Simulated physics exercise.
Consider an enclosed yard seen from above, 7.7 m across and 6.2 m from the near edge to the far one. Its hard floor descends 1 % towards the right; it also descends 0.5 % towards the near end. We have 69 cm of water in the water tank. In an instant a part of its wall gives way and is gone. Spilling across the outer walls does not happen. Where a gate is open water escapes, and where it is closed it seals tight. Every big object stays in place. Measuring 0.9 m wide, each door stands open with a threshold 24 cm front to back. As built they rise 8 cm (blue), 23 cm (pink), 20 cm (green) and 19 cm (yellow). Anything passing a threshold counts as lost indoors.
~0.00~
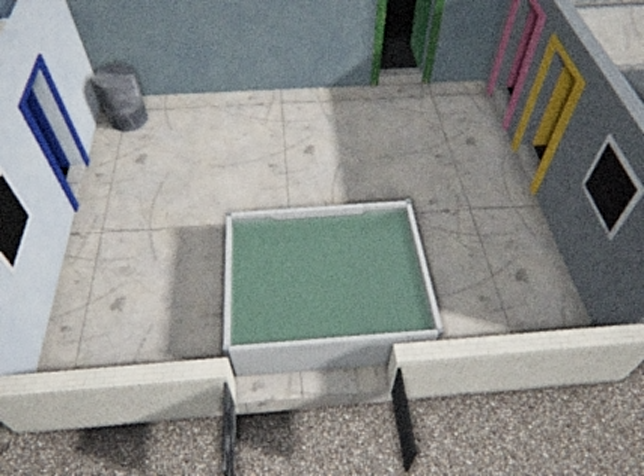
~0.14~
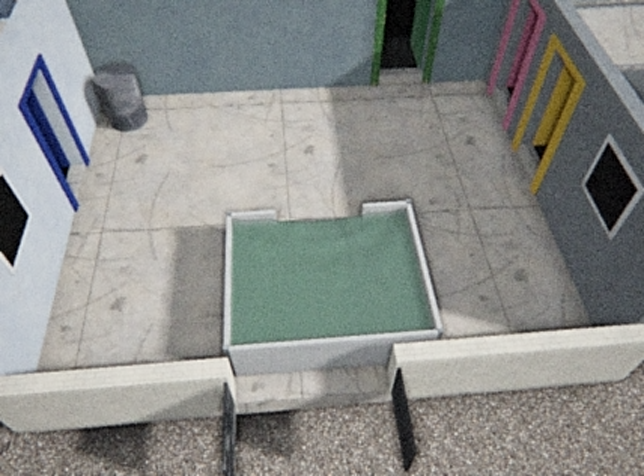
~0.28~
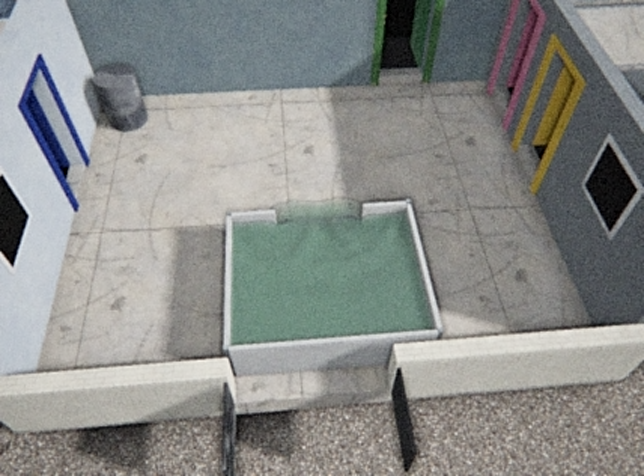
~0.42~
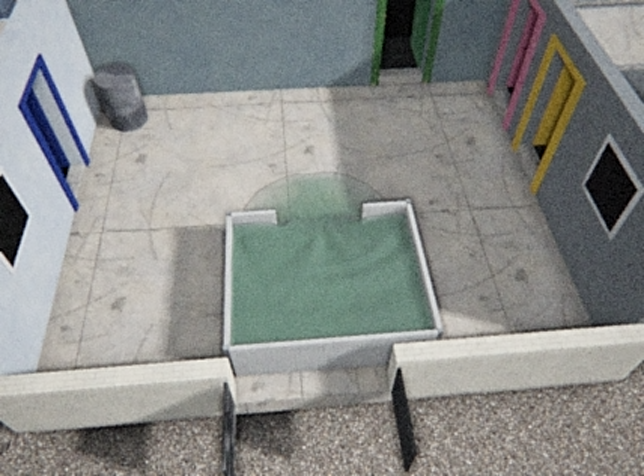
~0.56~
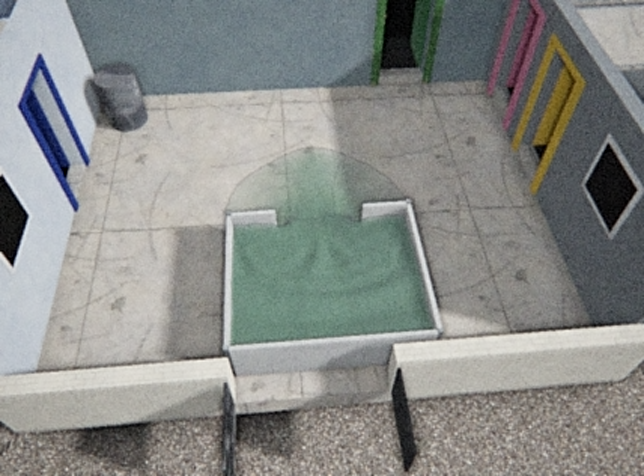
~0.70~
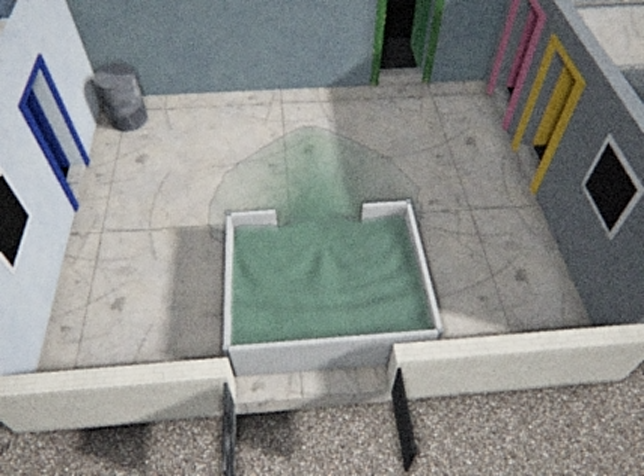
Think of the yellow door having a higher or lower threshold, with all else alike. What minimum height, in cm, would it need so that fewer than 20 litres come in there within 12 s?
About 7.5 cm.
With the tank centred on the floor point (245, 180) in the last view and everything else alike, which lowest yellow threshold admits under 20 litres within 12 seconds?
Then roughly 9.5 cm.
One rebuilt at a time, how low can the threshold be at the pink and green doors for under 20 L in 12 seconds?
About 20 cm at pink and about 16 cm at green.
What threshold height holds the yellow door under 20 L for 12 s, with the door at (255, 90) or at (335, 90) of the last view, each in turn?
You'd want roughly 21 cm there first, then roughly 23 cm.
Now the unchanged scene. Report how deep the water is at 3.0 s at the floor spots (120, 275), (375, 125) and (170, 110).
The three readings, in order, are 0, 4 and 18 cm.
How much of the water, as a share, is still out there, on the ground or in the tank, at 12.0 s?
Roughly 96 percent of the water remains.
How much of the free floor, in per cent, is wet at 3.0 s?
Approximately 50 % of it.
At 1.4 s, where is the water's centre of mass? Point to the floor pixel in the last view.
Roughly (324, 251).
After 1.4 s water covers 30 % of the floor, deepest (38 cm) near (320, 230); it has not reached the yellow door.
After 3.0 s water covers 50 % of the floor, deepest (35 cm) near (471, 83); it has not reached the yellow door.
After 12.0 s water covers 100 % of the floor, deepest (16 cm) near (541, 224); 9 cm at the yellow door, 0 litres in over its 19 cm threshold.
At the yellow door as built, the water arrived by 3.3 s and peaked near 11 cm at 6.6 s.
Run again over the same 12 s with other heights there, 31 litres in over 6.5 cm, 5 litres over 9 cm. The limit of 20 litres is kept from about 7.5 cm up.
